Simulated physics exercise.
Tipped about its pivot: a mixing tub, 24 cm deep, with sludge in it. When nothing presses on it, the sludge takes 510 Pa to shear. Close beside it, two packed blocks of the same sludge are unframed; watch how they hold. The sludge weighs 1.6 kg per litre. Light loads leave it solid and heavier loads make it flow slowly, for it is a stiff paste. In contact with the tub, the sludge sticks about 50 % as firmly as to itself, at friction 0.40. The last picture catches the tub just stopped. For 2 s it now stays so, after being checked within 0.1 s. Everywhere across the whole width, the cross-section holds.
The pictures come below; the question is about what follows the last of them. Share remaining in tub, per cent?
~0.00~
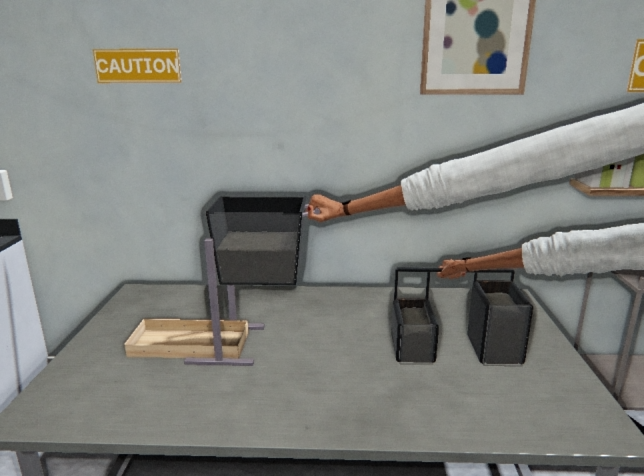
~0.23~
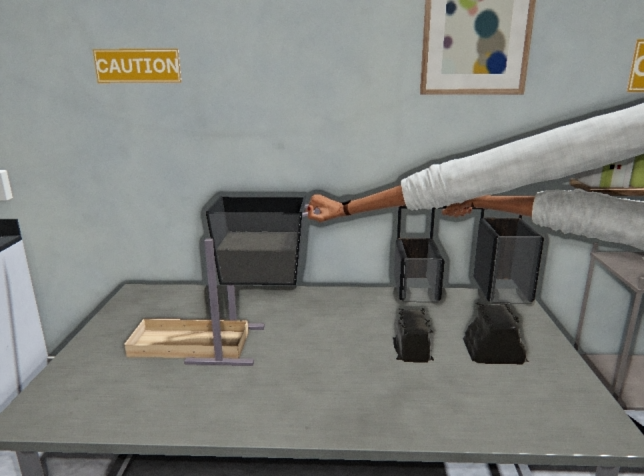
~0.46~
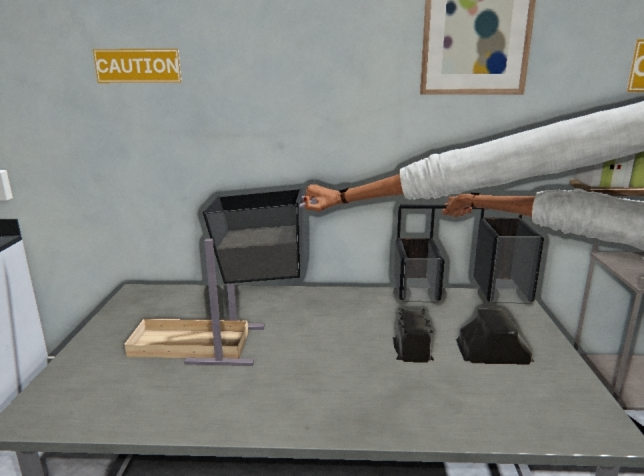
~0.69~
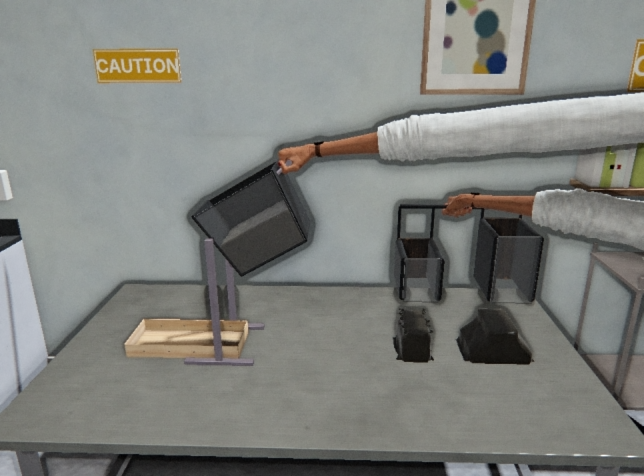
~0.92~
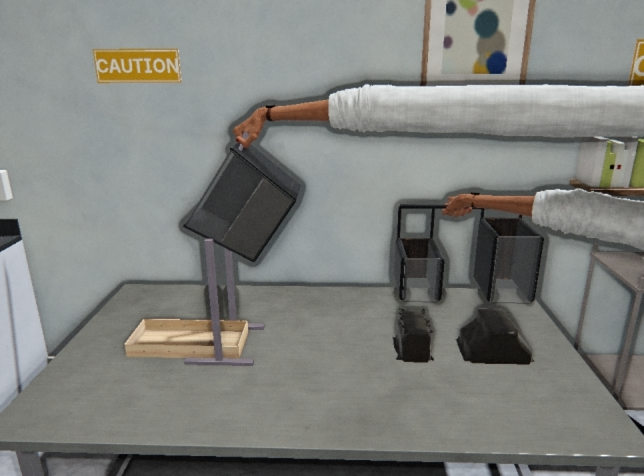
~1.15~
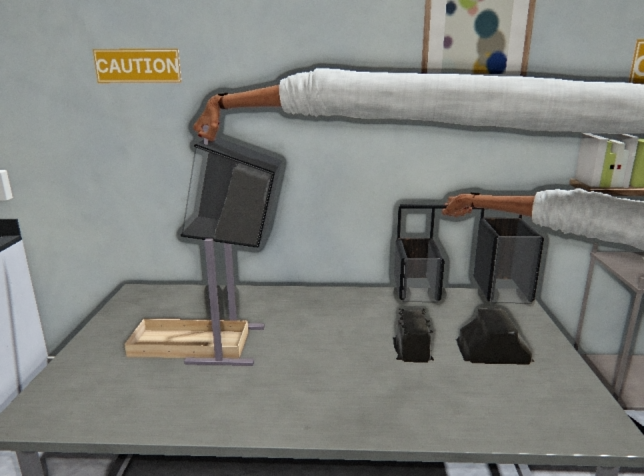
Approx. 100 %.
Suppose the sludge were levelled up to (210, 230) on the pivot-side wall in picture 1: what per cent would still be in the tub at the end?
I'd put it close to 65 in a hundred.
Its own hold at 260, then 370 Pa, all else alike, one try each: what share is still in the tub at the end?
Try one gives 75 per cent, try two gives 90 per cent.
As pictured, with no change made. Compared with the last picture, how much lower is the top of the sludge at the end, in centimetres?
About 7 cm.
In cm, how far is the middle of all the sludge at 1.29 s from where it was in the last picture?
Distance: About 4 cm.
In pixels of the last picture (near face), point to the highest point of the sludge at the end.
Roughly at pixel (220, 191).
After 1.29 s, the tub is at 76 degrees and holds 100 %.
After 1.46 s, the tub is at 76 degrees and holds 100 %.
After 1.63 s, the tub is at 76 degrees and holds 100 %.
After 1.80 s, the tub is at 76 degrees and holds 100 %.
After 3.15 s, at the end, the tub is at 76 degrees and holds 100 %.
